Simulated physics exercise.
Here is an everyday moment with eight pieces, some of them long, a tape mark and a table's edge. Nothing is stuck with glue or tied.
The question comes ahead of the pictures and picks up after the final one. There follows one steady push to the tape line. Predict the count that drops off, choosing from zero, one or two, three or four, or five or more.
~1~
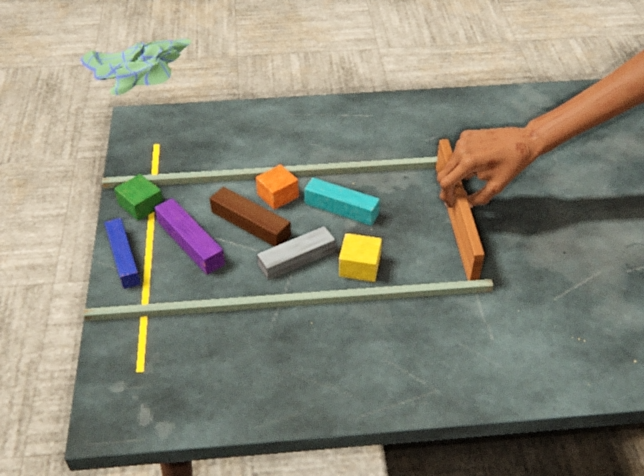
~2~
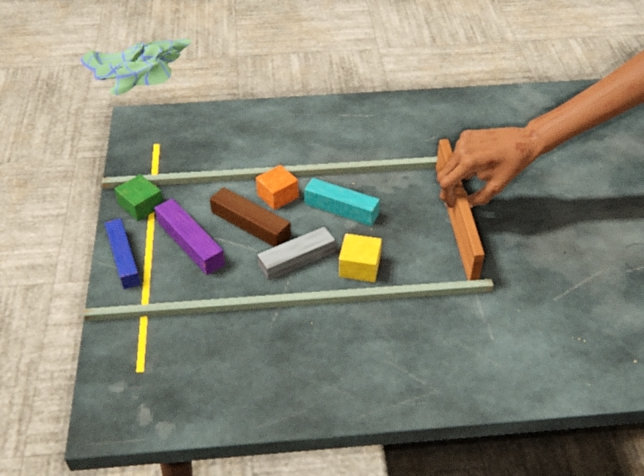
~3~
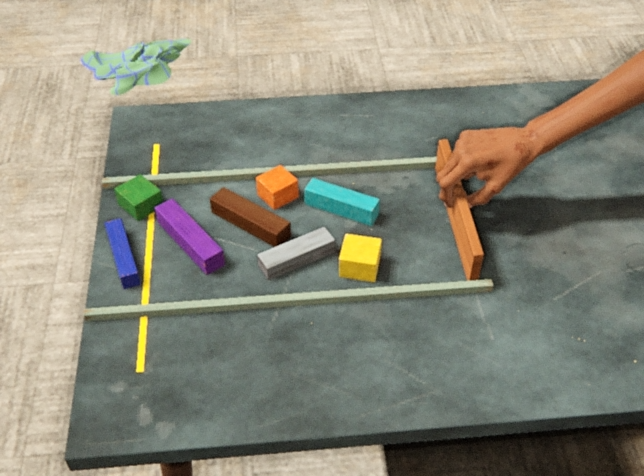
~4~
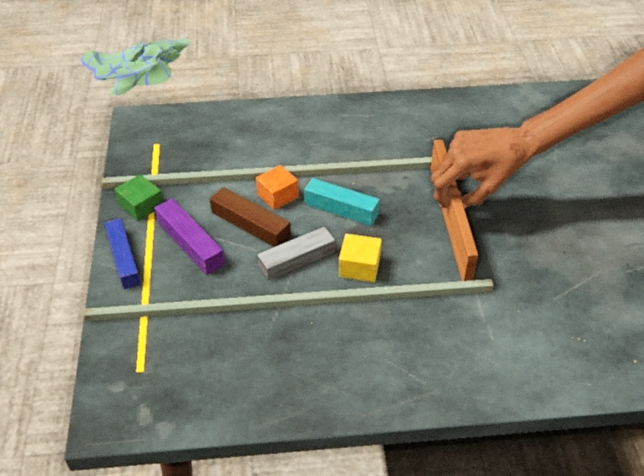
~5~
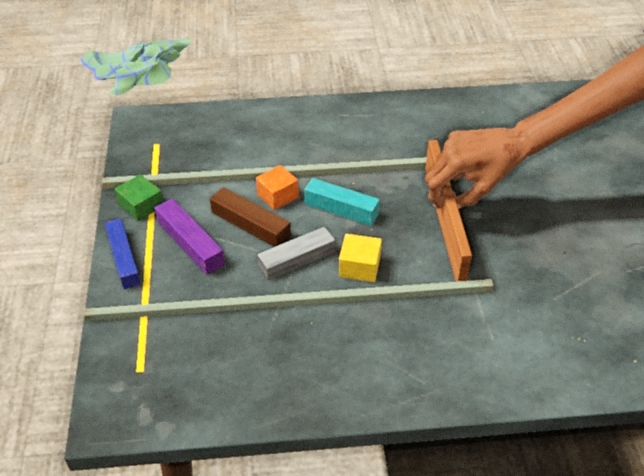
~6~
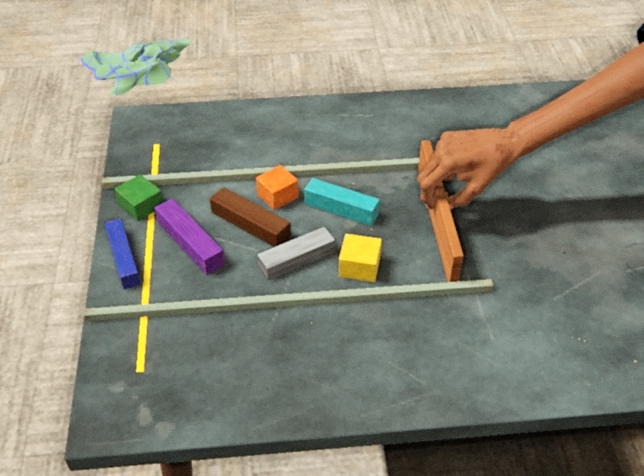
The count is three or four.
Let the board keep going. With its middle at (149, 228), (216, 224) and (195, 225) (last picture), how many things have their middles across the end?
Middles past end - pos 1: 3, pos 2: 0, pos 3: 1.
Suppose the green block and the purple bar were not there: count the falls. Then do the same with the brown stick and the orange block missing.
In order, the numbers are 1 and 1.
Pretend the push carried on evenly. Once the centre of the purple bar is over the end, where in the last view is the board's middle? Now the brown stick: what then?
About (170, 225), and (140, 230) for the other.
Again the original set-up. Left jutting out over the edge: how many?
In total, 2 of them.
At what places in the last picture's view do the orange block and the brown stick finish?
Around (118, 191), then around (102, 223).
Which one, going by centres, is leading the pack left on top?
Foremost: The brown stick.
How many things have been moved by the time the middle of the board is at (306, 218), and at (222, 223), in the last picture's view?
At the first point the count is 5, at the second it's 7.
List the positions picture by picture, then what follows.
In the first frame, blue bar (122, 253); green block (139, 197); purple bar (189, 235); board (458, 208); tape (149, 243).
In the second frame, green block (139, 197); turquoise bar (342, 202).
In the third frame, purple bar (189, 236); orange block (277, 187).
In the fourth frame, blue bar (122, 253); grey stick (297, 253).
In the fifth frame, green block (139, 197); board (447, 208).
In the sixth frame, blue bar (122, 253); green block (139, 197); purple bar (189, 236); board (439, 209); tape (149, 243).
Early on, none off yet; blue bar at rest near (122, 253); green block at rest near (139, 197); purple bar at rest near (189, 236).
Finally, the number that fall off is three or four; lost, purple bar, green block and blue bar.
